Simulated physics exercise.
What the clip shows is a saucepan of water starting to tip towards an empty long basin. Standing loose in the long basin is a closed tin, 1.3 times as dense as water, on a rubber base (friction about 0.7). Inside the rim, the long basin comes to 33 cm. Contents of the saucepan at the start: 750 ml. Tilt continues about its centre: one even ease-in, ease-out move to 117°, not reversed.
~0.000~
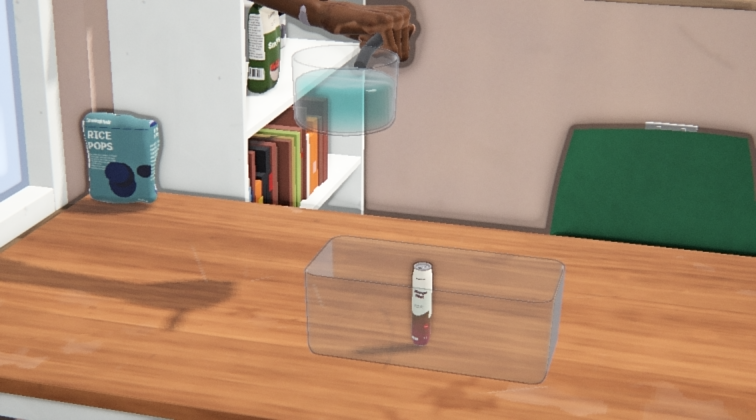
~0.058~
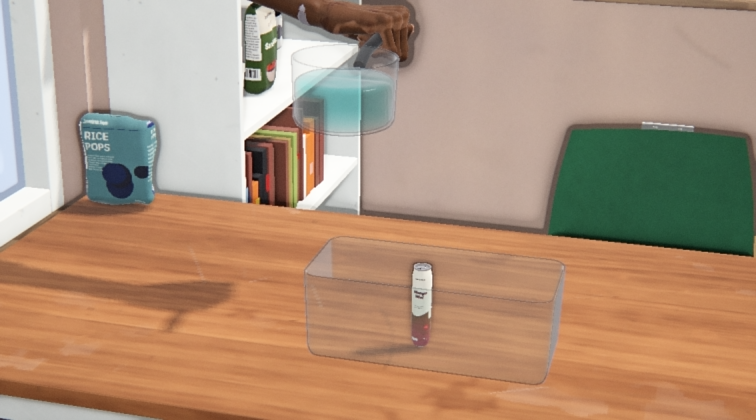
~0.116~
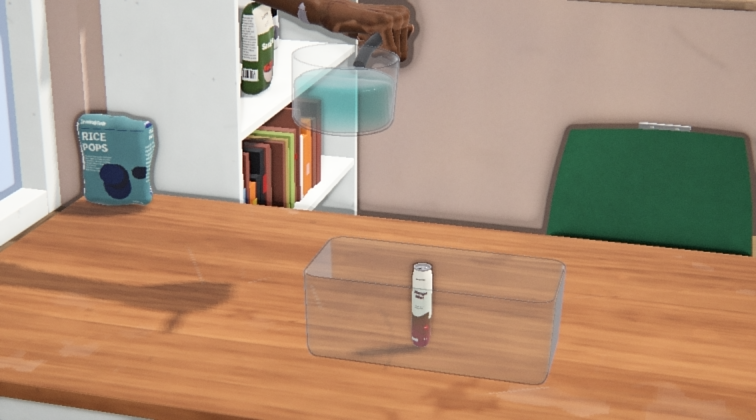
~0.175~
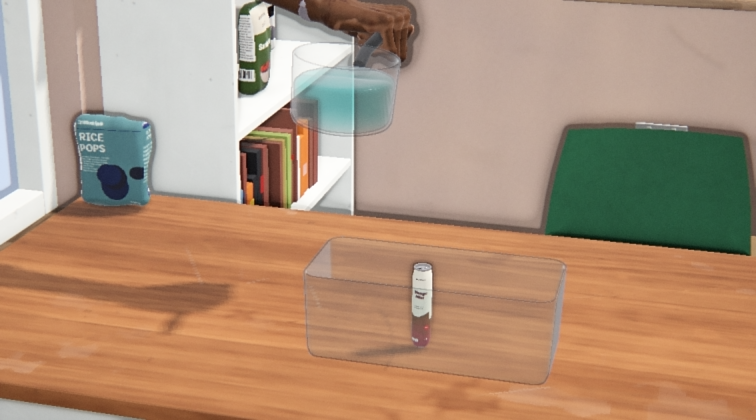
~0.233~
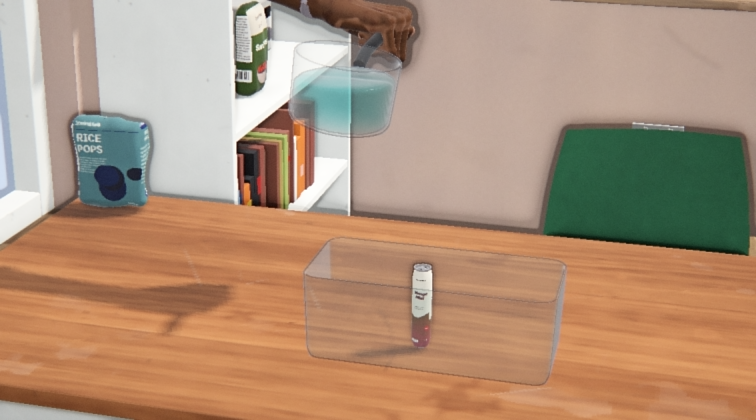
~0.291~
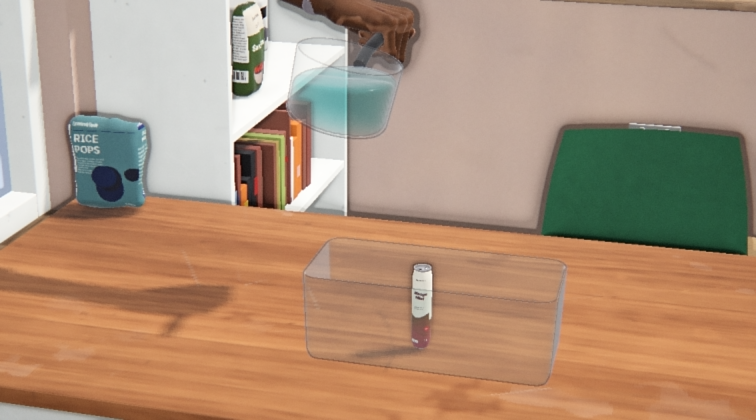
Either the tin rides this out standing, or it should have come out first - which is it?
It will be floored.
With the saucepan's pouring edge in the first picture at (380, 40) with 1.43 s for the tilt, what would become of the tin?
After that, the tin overturns.
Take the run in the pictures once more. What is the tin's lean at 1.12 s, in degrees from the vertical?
The lean is some 0° away from upright.
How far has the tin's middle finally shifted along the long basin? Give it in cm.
Roughly 7.5 cm.
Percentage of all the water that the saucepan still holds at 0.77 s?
Some 70 % of it is still there.
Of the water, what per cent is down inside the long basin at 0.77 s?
Around 2%.
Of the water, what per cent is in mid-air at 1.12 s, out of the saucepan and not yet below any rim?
22 in a hundred, give or take.
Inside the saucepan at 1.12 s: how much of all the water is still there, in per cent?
Close to 10 in a hundred.
By 0.77 s the tilt is 69° and 70 per cent is still to pour; the tin stands where it began.
By 1.12 s the tilt is 107° and 11 per cent is still to pour; the tin stands where it began.
By 1.48 s the tilt is 117° and 0 per cent is still to pour; the tin leans 16°.
By 1.88 s the tilt is 117° and 0 per cent is still to pour; the tin lies on its side.
At rest the tin lies on its side.
